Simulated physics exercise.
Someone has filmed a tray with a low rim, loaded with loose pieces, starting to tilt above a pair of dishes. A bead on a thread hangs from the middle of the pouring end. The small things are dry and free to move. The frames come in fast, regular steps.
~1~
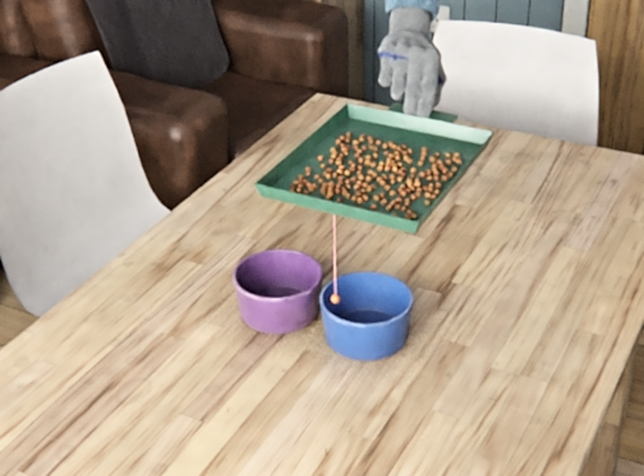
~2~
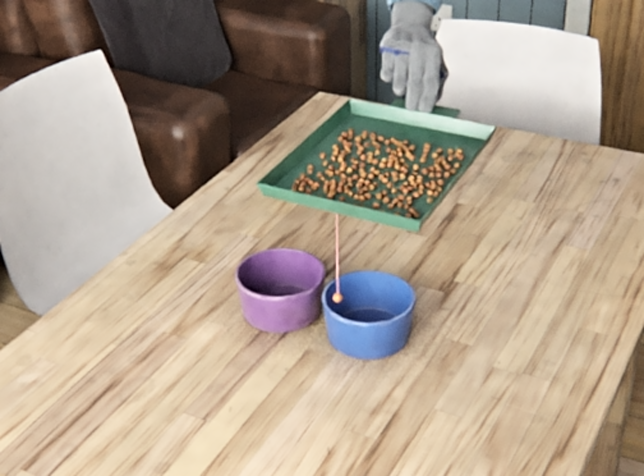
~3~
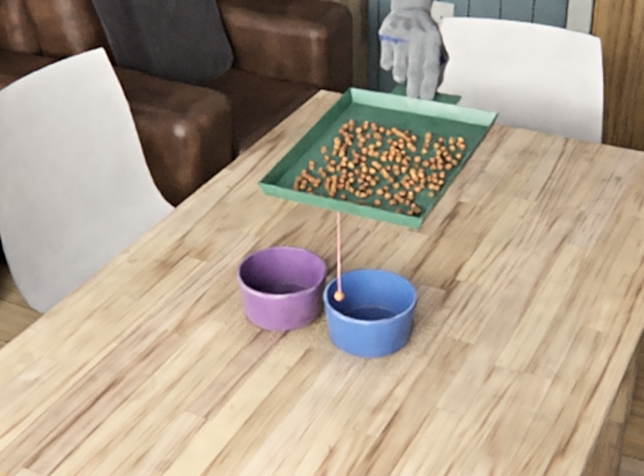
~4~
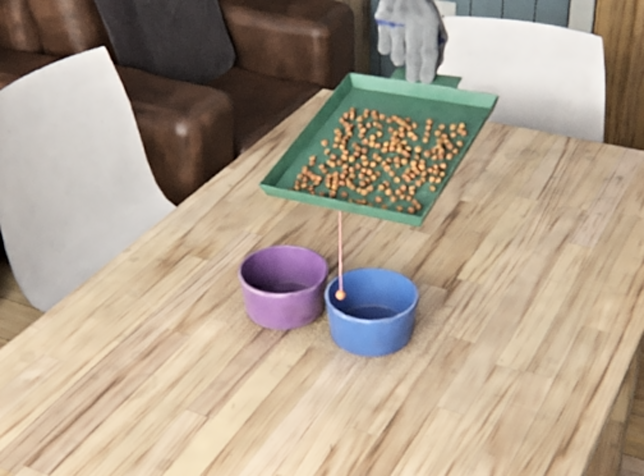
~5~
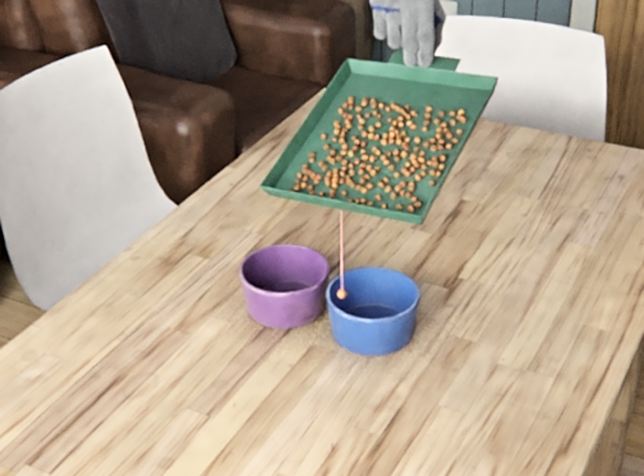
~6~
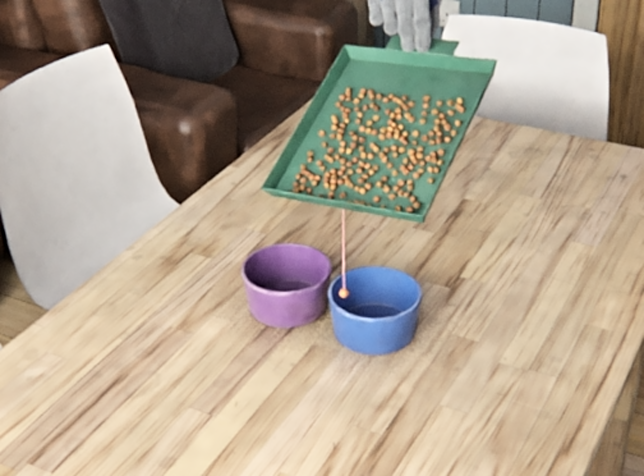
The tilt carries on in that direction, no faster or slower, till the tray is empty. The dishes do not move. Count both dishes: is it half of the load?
They take under half between them.
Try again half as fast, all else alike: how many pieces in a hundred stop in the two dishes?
About 0 per cent.
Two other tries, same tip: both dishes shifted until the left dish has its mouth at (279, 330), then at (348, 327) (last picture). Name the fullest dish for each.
The first try: The dish on the left. The second: The left dish.
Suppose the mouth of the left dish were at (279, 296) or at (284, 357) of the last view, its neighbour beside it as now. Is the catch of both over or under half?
First above a half, then under half.
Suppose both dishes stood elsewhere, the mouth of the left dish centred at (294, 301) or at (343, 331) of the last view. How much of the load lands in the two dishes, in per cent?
The first gives 80 %, the second 30 %.
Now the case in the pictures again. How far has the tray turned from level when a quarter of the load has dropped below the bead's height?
Near 100 degrees.
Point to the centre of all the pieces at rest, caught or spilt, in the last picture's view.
At about (270, 359).
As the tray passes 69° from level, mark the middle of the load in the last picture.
Near (321, 198).
Soon after the last picture, tray tipped steeply; most on the tray; a small part in the air.
A little later, tray tipped past a quarter turn; a small part on the tray; a stray few in the left dish; about half outside both; about half in the air.
Later still, tray tipped past a quarter turn; a stray few in the right dish; a small part in the left dish; nearly all outside both.
At rest, tray tipped past a quarter turn; a stray few in the right dish; a small part in the left dish; nearly all outside both.
